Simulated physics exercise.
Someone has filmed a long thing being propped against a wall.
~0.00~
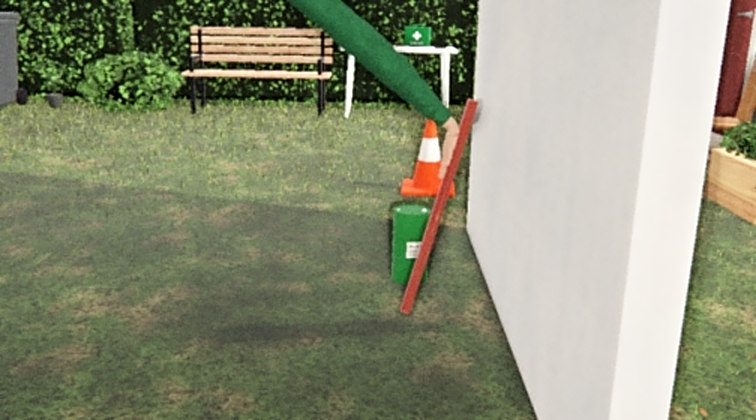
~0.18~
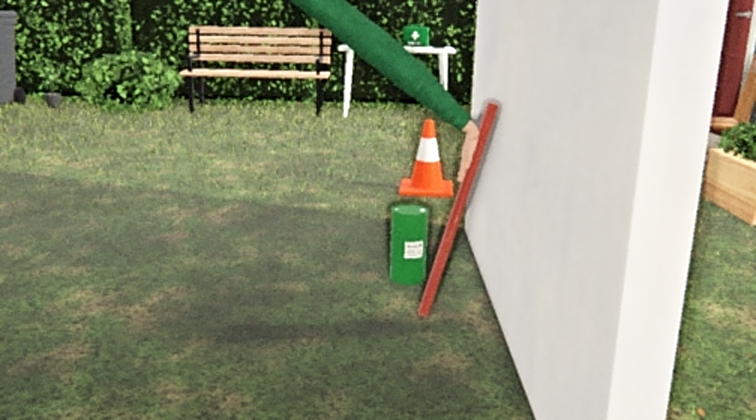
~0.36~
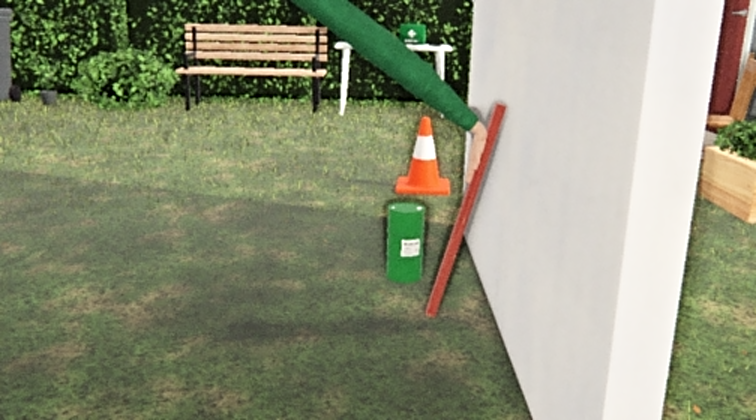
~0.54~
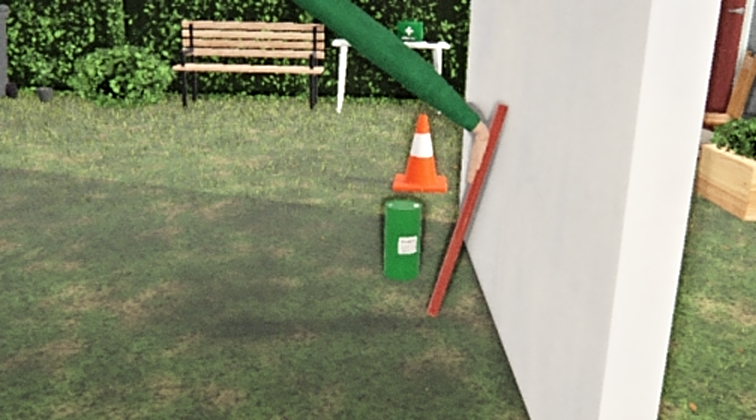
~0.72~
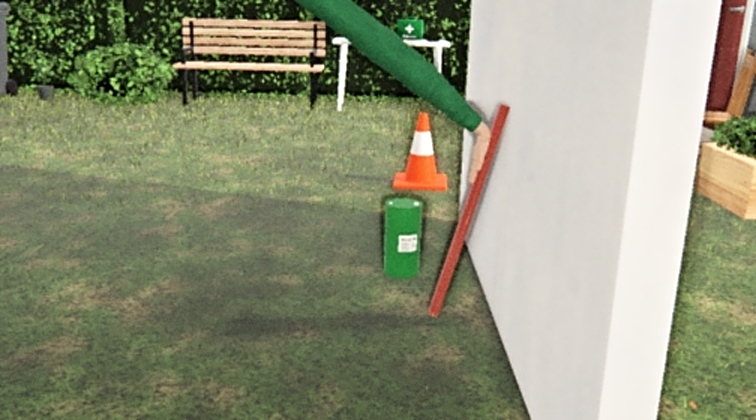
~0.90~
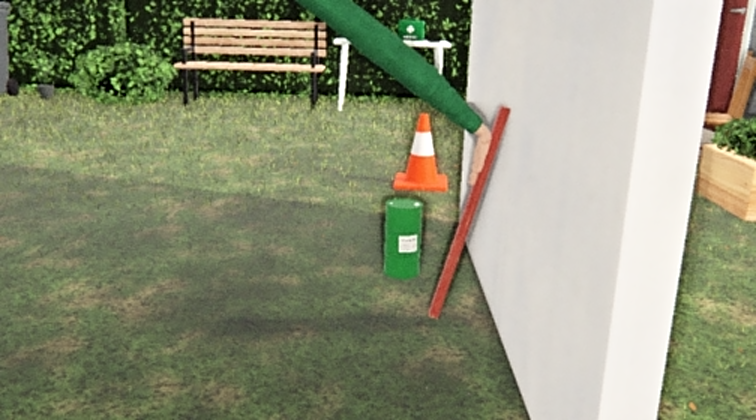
An arm in a green sleeve reaches in from the top left over a shaded lawn, seen from standing height beside the end of a white wall. Its hand holds a long red pole slanting near the wall, with a green canister and an orange and white cone to the left and a bench by the hedge behind. The hand shifts the pole slightly right until it leans on the wall, then barely moves, while the camera drifts a little.
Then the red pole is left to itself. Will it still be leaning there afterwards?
Here the pole remains leaning.
By 1.20 s, all is still.
By 1.60 s, red pole resting near (468, 216).
When it is over (2.2 s), both as before. End places, in pixels of the last picture, red pole near (468, 216). The pole stays up.
